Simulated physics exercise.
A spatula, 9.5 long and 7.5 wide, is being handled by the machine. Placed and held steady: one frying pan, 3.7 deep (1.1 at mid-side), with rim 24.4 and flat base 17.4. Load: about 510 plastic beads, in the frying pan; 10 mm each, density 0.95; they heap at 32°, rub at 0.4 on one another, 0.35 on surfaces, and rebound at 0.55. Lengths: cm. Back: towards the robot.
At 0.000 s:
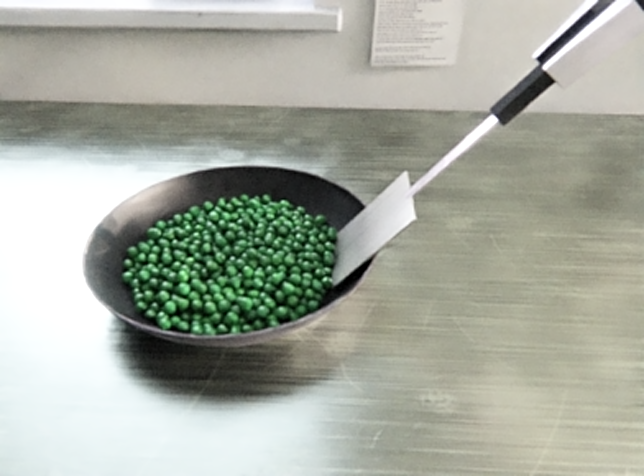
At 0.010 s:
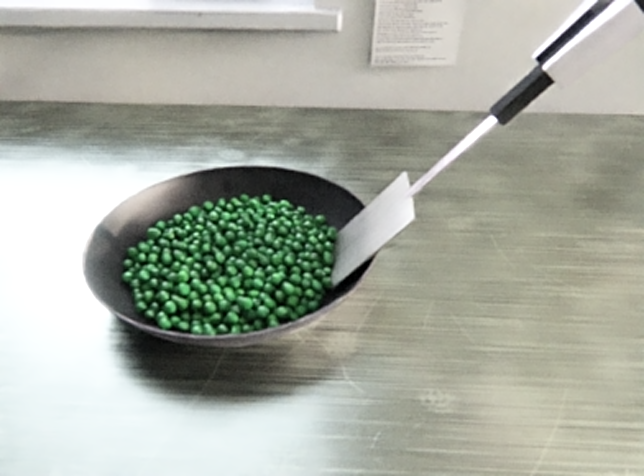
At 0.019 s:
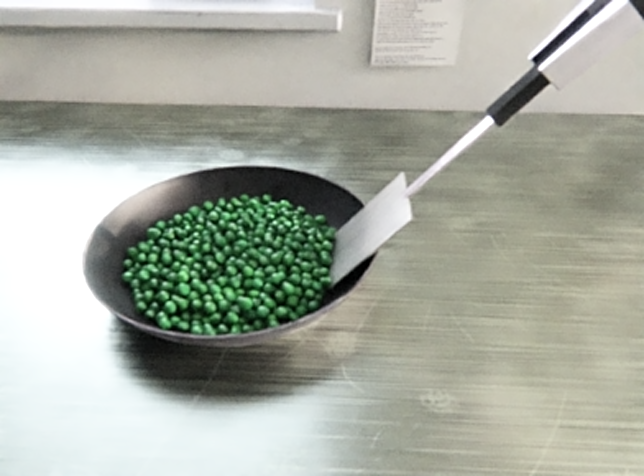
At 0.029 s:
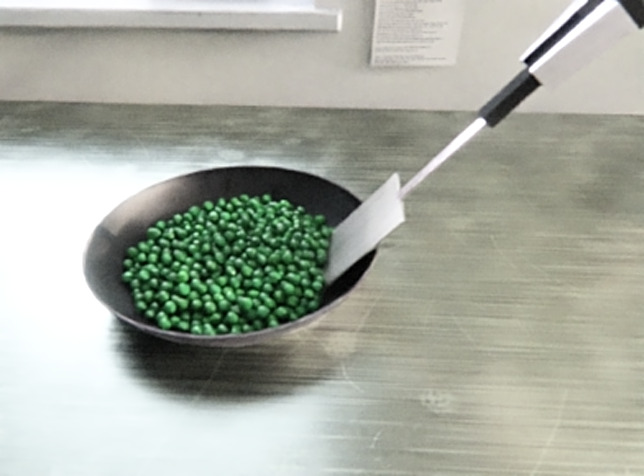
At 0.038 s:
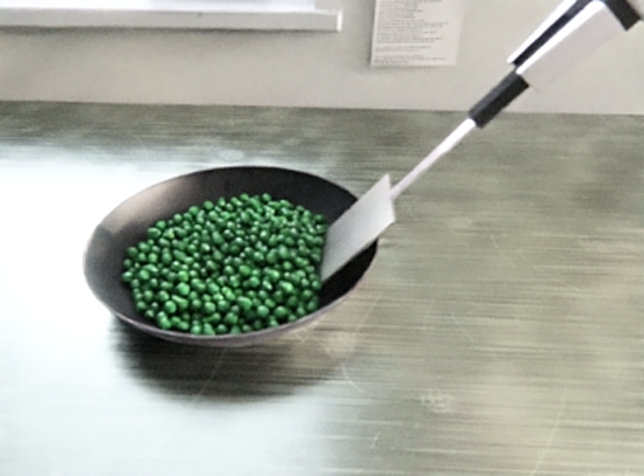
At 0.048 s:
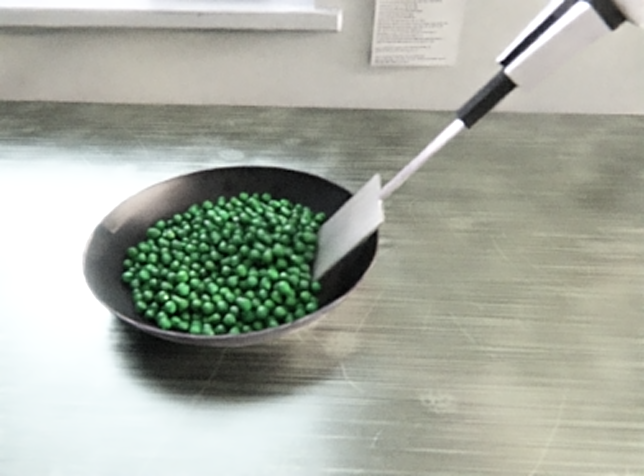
The clip opens on a dark frying pan heaped with small green beads on a metallic surface, a machine-held spatula resting inside its right edge. The spatula barely moves at first, then slides slowly left, pressing into the heap's right side and nudging nearby beads slightly while the pan stays still.
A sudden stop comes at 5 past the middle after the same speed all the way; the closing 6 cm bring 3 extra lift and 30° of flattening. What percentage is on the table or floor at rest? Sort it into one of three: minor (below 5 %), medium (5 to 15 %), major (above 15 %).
Minor, below 5 %.
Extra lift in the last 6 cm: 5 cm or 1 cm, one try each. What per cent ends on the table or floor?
I'd say close to 10 percent for the first and close to 0 percent for the second.
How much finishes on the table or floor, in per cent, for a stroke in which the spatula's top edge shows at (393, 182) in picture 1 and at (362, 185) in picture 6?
I'd put it at roughly 0 per cent.
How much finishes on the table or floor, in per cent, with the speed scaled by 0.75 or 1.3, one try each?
Around 0 per cent and around 10 per cent.
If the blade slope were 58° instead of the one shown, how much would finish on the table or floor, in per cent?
I'd expect near 0 percent then.
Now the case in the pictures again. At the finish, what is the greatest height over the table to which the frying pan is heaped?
4.5 cm.
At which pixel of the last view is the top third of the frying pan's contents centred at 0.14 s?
Roughly pixel (216, 240).
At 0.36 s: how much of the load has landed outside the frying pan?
My estimate is roughly 2 %.
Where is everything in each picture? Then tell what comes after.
In the first frame, the spatula top edge at (411, 194), sloping 50°; upper third of the load around (240, 252), from x 130 to 330, top at y 200; 513 in the frying pan.
In the second frame, the spatula top edge at (410, 194), sloping 50°; upper third of the load around (240, 252), from x 130 to 330, top at y 200.
In the third frame, the spatula top edge at (407, 194), sloping 50°; upper third of the load around (241, 252), from x 130 to 330, top at y 200.
In the fourth frame, the spatula top edge at (400, 195), sloping 50°; upper third of the load around (246, 251), from x 130 to 330, top at y 200.
In the fifth frame, the spatula top edge at (391, 196), sloping 50°; upper third of the load around (246, 249), from x 130 to 330, top at y 200.
In the sixth frame, the spatula top edge at (381, 196), sloping 50°; upper third of the load around (248, 248), from x 130 to 330, top at y 195; 513 in the frying pan.
After 0.09 s, sloping 50°, highest piece 5 above the table; 513 in the frying pan.
After 0.14 s, sloping 38°, highest piece 5 above the table; 513 in the frying pan.
After 0.36 s, sloping 20°, highest piece 5 above the table; 502 in the frying pan, 8 on the table or floor, 3 on the blade or in flight.
After 1.41 s, sloping 20°, highest piece 4 above the table; 501 in the frying pan, 12 on the table or floor.
In the end, 501 in the frying pan, 12 on the table or floor. That is 2 % on the table or floor.
